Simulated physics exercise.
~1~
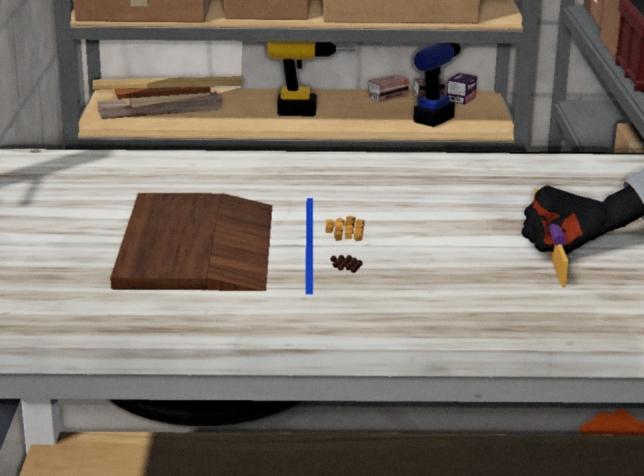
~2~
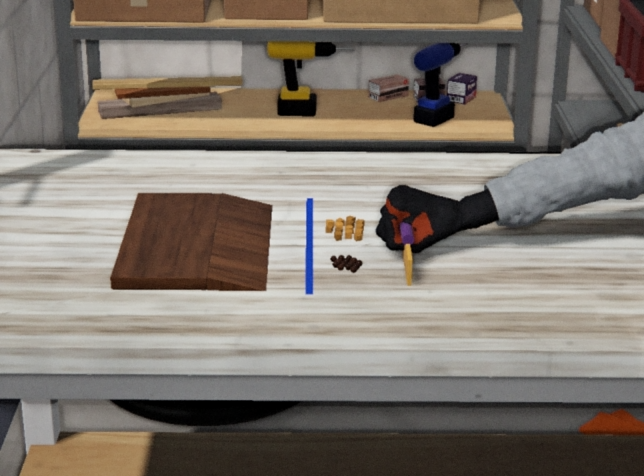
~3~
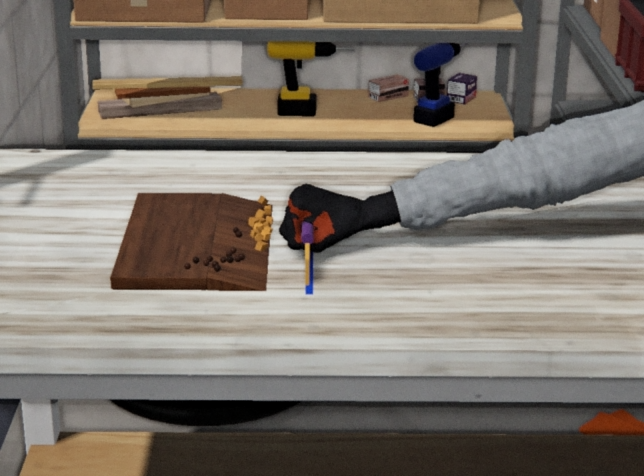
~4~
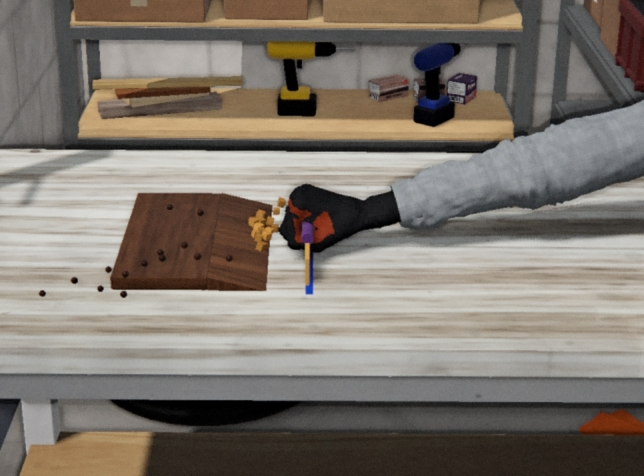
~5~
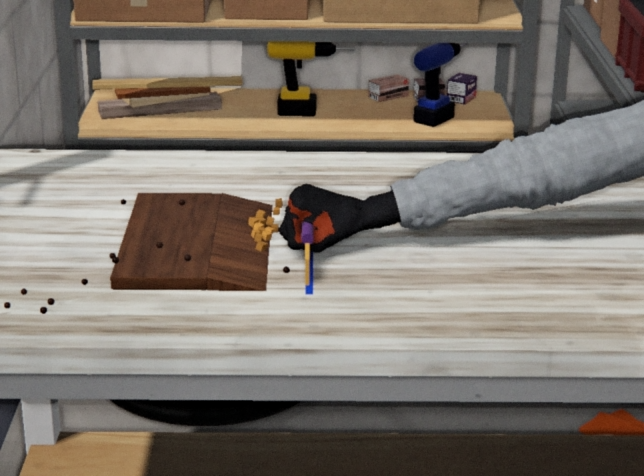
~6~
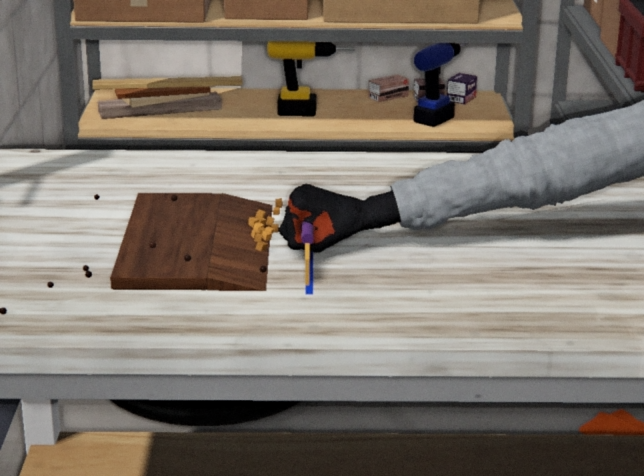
On a workbench, a gloved hand sweeps dark bits over a wedge while tan ones bunch low.
